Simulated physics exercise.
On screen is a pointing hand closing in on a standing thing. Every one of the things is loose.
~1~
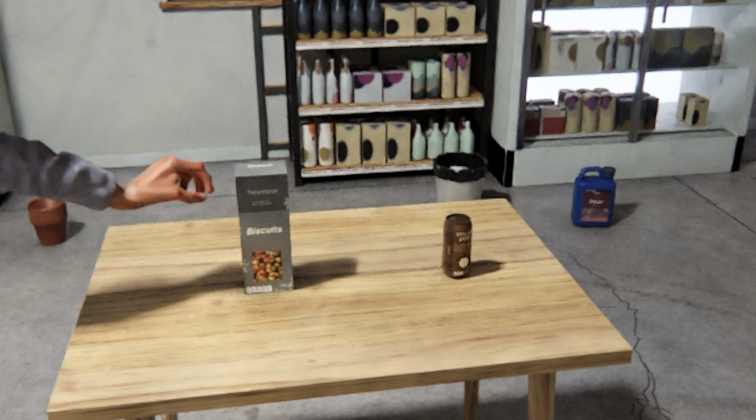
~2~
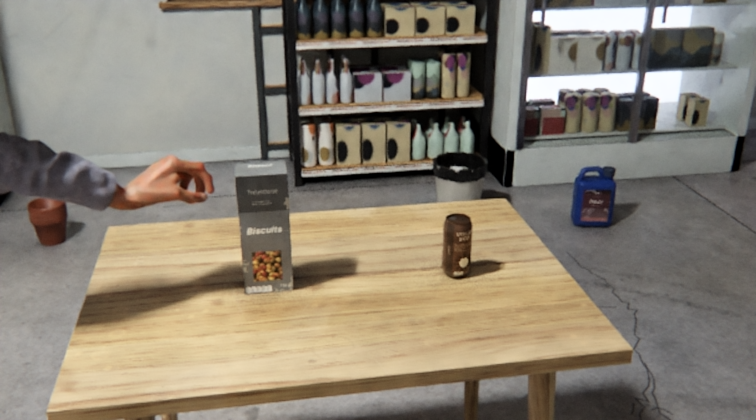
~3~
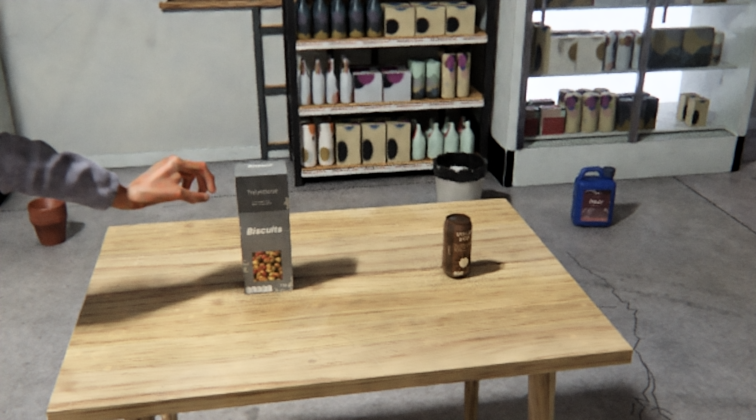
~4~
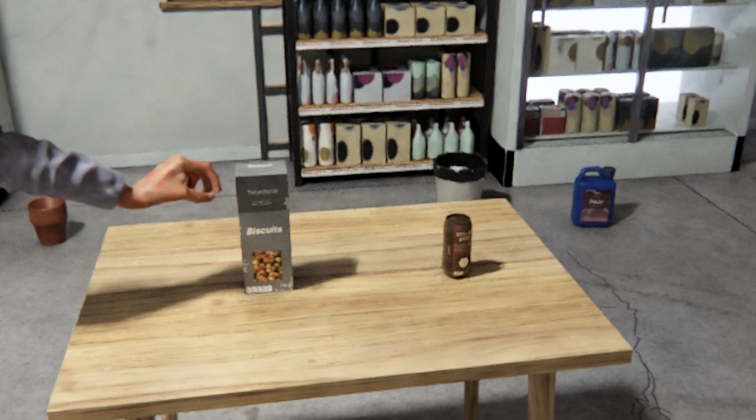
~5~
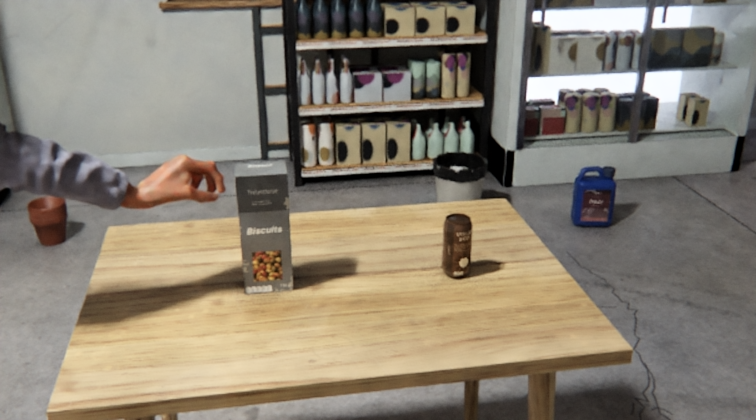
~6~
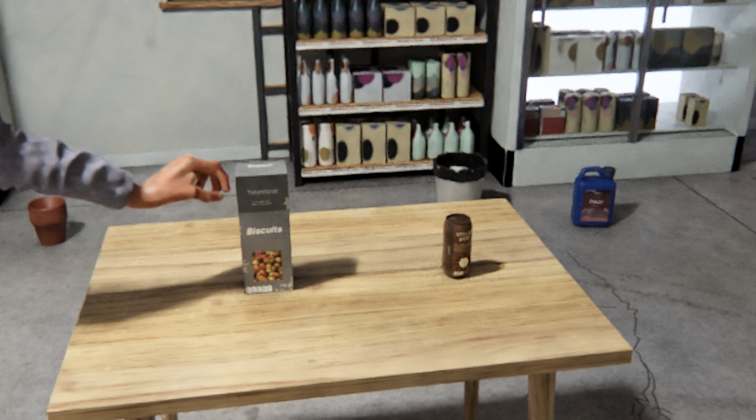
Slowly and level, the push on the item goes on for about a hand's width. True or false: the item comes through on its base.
False.
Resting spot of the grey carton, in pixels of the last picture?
It ends up near (362, 255).
Then, 0.80 s past the last view, grey carton rocked 22° from its first pose near (291, 221).
Then, 1.20 s past the last view, grey carton on its side near (348, 248).
Finally, down or leaning hard on the table, grey carton. Final places as the last picture's camera would see them, grey carton near (362, 255).
